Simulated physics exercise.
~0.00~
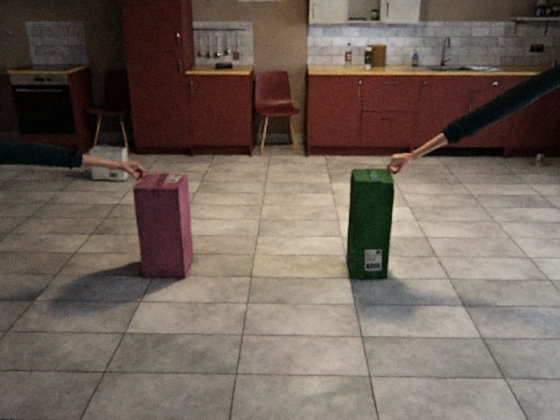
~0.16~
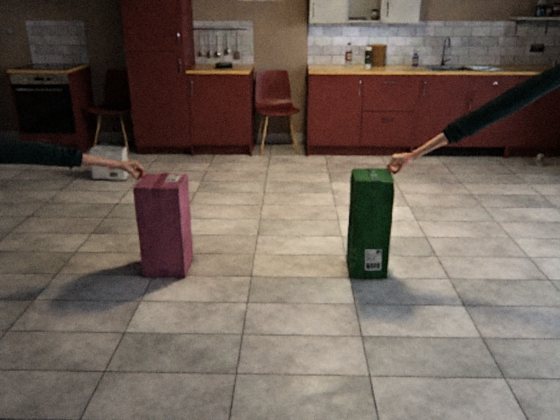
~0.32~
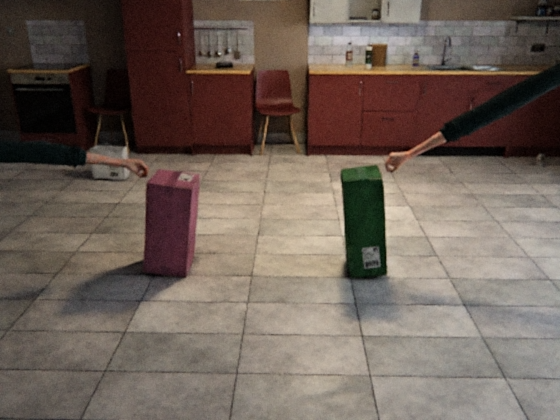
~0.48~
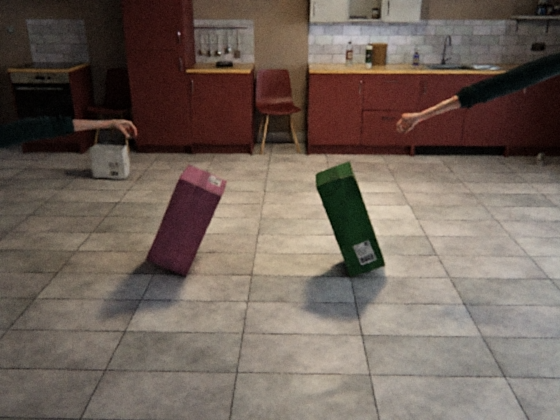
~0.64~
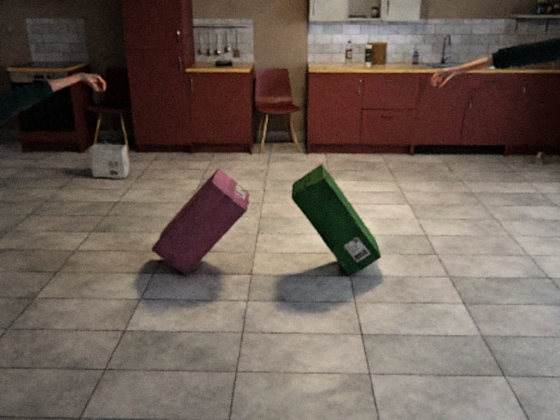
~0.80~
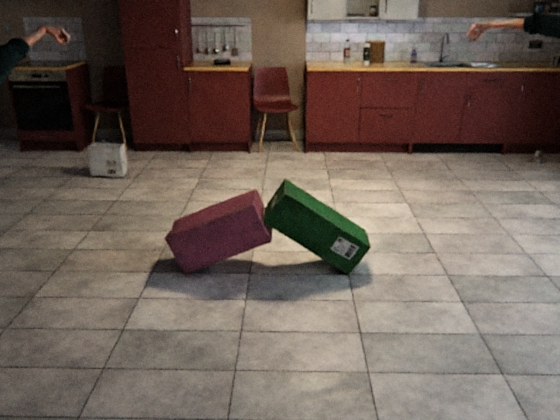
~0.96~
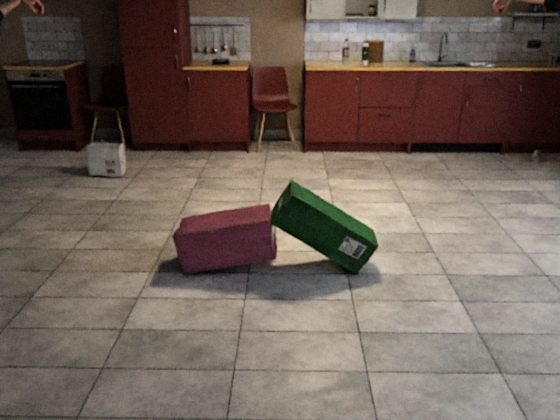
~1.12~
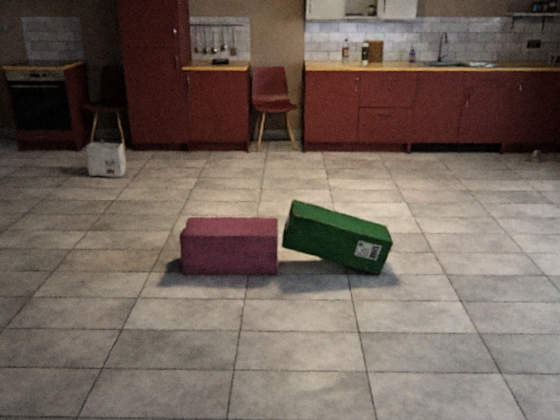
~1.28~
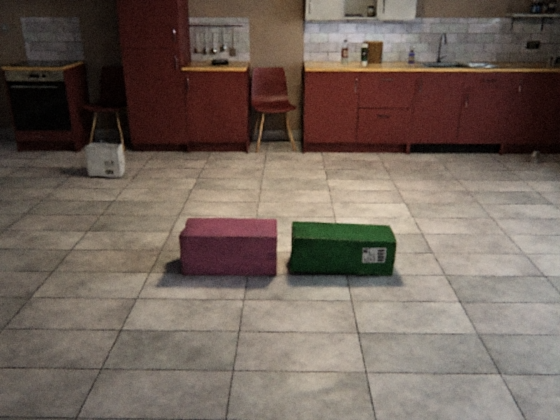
To begin with, a pink parcel and a green parcel stand upright on a tiled kitchen floor, each steadied from above by a hand reaching in from its side. The hands let go and draw back, and the parcels tilt toward each other. They lean further and further until their tops meet in the middle. The pink parcel drops flat onto its side first, while the green one stays propped against it at a slant. The green parcel then slides off to the right and settles, leaving both lying on their sides, end to end with a small gap between.
